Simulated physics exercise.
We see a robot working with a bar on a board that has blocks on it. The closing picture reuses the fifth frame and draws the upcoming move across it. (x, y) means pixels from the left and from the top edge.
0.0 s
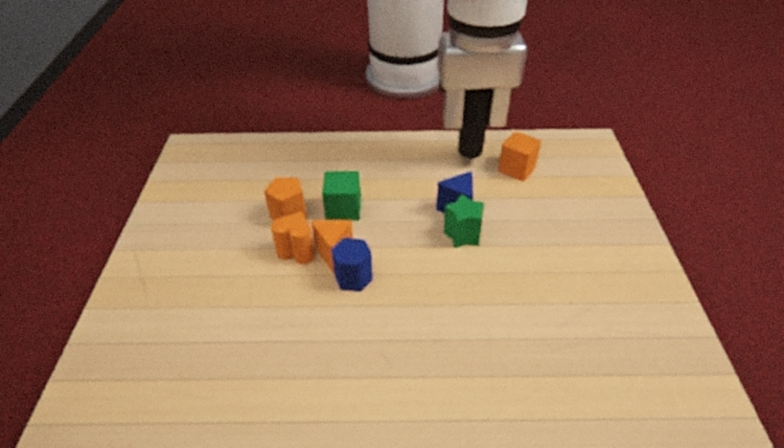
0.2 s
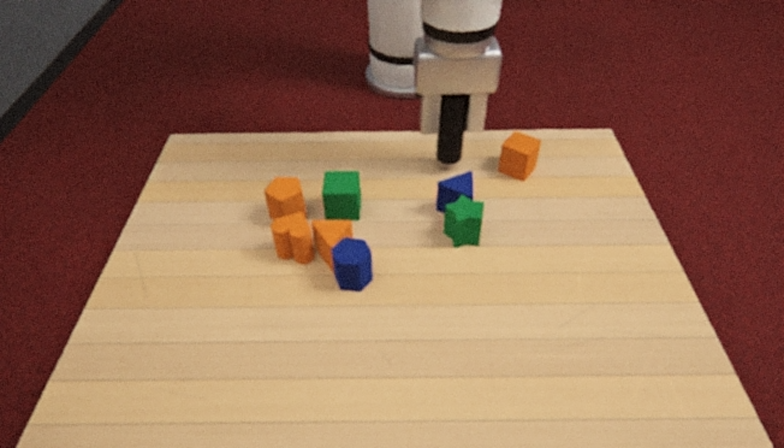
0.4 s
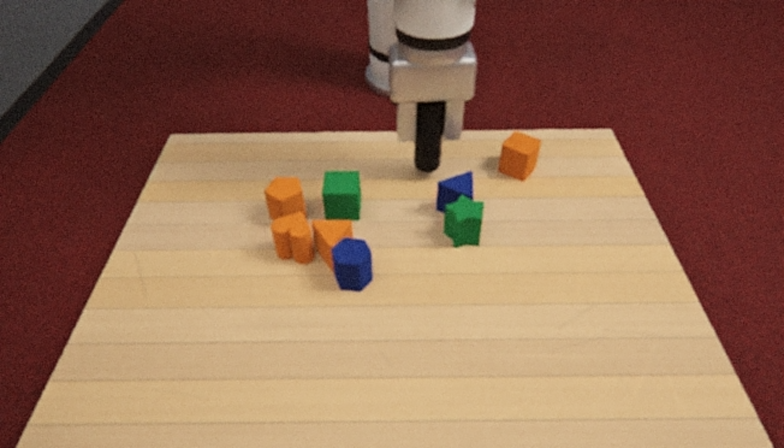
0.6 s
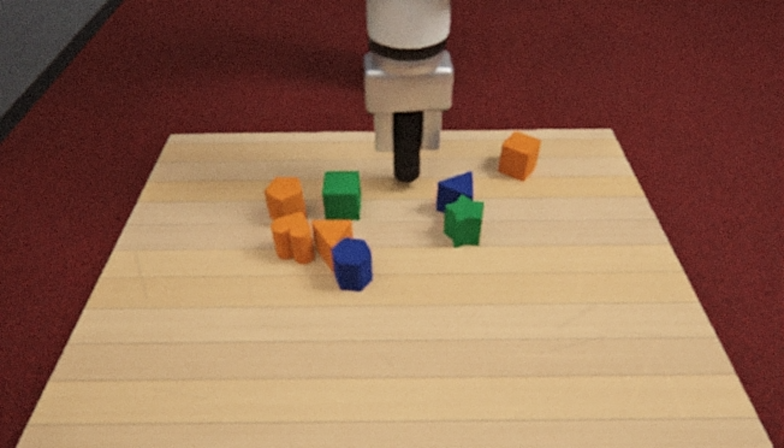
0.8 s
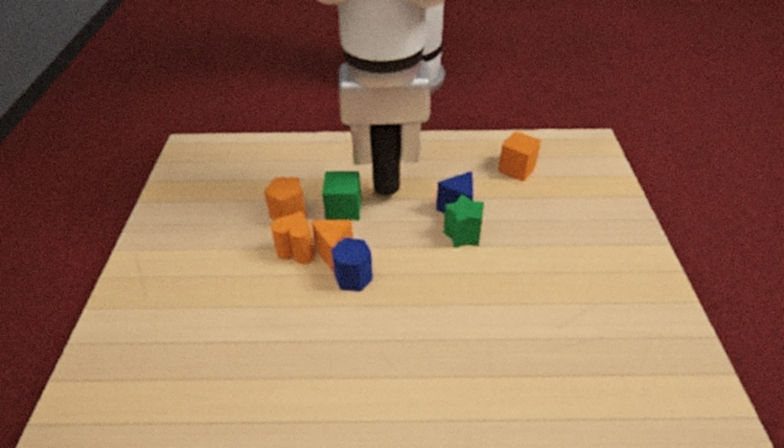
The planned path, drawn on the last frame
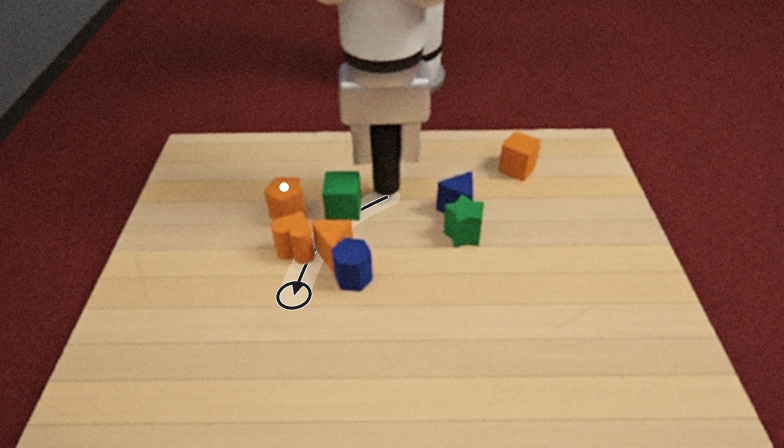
On a wooden board, a robot arm moves its black bar left while colored blocks stay still.
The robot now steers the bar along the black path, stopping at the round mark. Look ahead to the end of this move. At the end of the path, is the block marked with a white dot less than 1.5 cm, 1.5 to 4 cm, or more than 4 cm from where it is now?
Distance: Between 1.5 and 4 cm.
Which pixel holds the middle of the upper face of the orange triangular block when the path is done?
Answer: (320, 268).
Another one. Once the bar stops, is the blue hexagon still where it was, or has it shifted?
Once the bar is done, the blue hexagon is in a new spot.
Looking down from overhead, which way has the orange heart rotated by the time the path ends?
Looking from above, the answer is clockwise.
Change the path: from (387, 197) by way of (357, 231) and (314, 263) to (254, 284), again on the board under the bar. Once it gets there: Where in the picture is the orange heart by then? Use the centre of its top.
It should be at about (256, 230).
Drawn move, from (387, 197) by way of (346, 219) and (313, 252) to (294, 295); the dot is on the orange pentagonal block.
On the path given first. One third of the way, bar at (344, 210); orange pentagonal block at (276, 188), turned 25° clockwise; green square at (308, 195).
Two thirds of the way, bar at (311, 243); orange pentagonal block at (265, 187), turned 40° clockwise; orange heart at (278, 235); orange triangular block at (324, 242), turned 25° anticlockwise; green square at (292, 200), turned 25° clockwise; blue hexagon at (356, 255), turned 25° anticlockwise.
At the end, bar at (292, 286); orange pentagonal block at (265, 187), turned 40° clockwise; orange heart at (266, 243), turned 40° clockwise; orange triangular block at (320, 268), turned 80° anticlockwise; green square at (292, 200), turned 25° clockwise; blue hexagon at (358, 256), turned 40° anticlockwise.
